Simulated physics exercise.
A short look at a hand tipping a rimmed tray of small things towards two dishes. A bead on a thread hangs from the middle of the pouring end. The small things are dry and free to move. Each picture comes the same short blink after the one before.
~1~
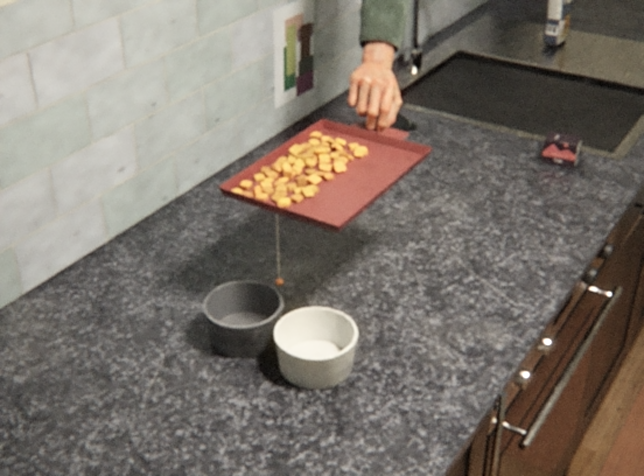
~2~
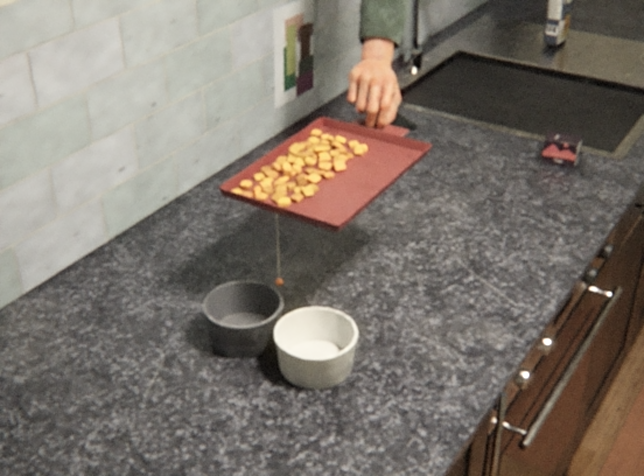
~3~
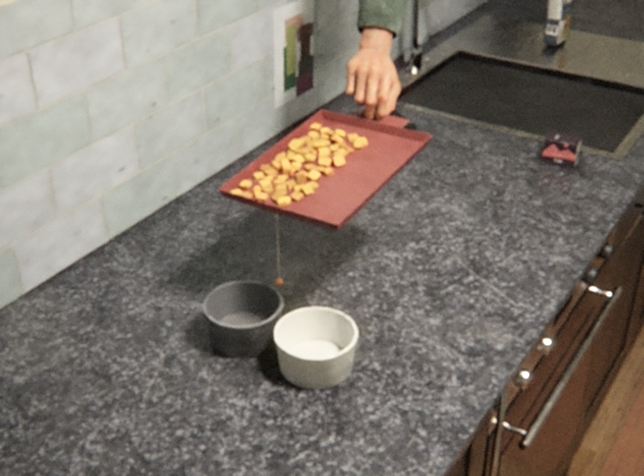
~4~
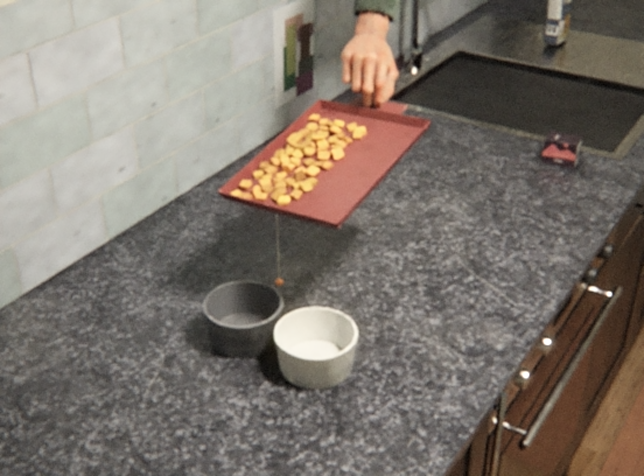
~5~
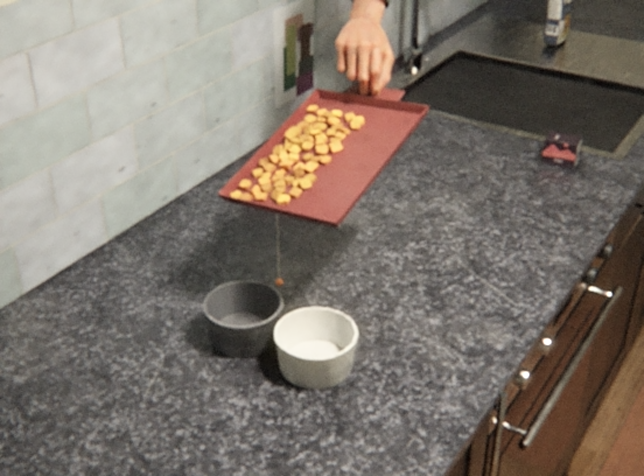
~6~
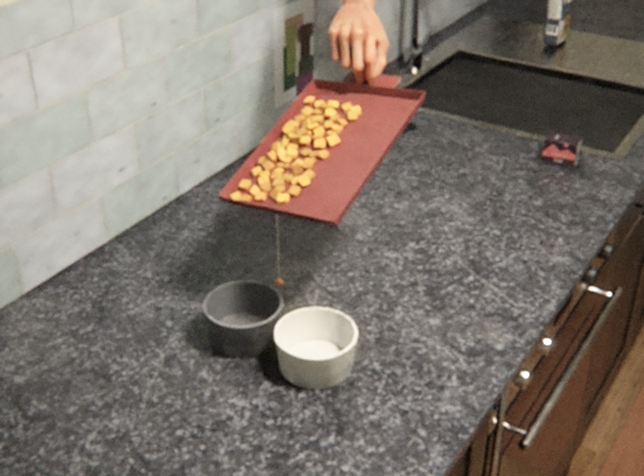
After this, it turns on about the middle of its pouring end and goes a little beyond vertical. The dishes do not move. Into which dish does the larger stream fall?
The left dish gets more.
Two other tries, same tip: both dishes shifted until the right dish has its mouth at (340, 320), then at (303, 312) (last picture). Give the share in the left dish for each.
Near 30 % and 80 %.
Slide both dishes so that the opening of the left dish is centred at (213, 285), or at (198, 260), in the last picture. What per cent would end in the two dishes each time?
Roughly 90 per cent, and 50 per cent.
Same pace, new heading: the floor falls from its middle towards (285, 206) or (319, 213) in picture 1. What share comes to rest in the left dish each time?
The first gives 50 %, the second 10 %.
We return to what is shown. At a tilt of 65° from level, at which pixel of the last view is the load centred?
Close to (241, 189).
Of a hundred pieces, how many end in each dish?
For the left dish some 30 %, for the right dish some 0 %.
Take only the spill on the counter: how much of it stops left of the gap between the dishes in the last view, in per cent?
Roughly 100 in a hundred.
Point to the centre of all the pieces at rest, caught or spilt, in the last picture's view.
Around (213, 314).
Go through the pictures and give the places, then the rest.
Corners of the pouring end at (223, 186) and (337, 223), level; middle of the load at (299, 165), cereal squares; left dish at (220, 336); right dish at (294, 367); bead on its thread at (279, 282), in the first frame.
Corners of the pouring end at (223, 187) and (337, 223), level; middle of the load at (298, 163), in the second frame.
Corners of the pouring end at (223, 188) and (337, 222), tipped barely, lowest at the left corner; middle of the load at (298, 160), in the third frame.
Corners of the pouring end at (222, 190) and (336, 221), tipped a little, lowest at the left corner; middle of the load at (297, 155), in the fourth frame.
Corners of the pouring end at (222, 192) and (335, 219), tipped clearly, lowest at the left corner; middle of the load at (295, 150), in the fifth frame.
Corners of the pouring end at (222, 194) and (333, 218), tipped clearly, lowest at the left corner; middle of the load at (292, 148); left dish at (220, 336); right dish at (294, 367), in the sixth frame.
Soon after the last picture, tray tipped steeply; most on the tray; a small part in the air.
A little later, tray tipped past a quarter turn; a stray few on the tray; about a quarter in the left dish; about two thirds outside both; about a quarter in the air.
Later still, tray tipped past a quarter turn; about a quarter in the left dish; most outside both.
At rest, tray tipped past a quarter turn; none in the right dish; about a quarter in the left dish; most outside both.
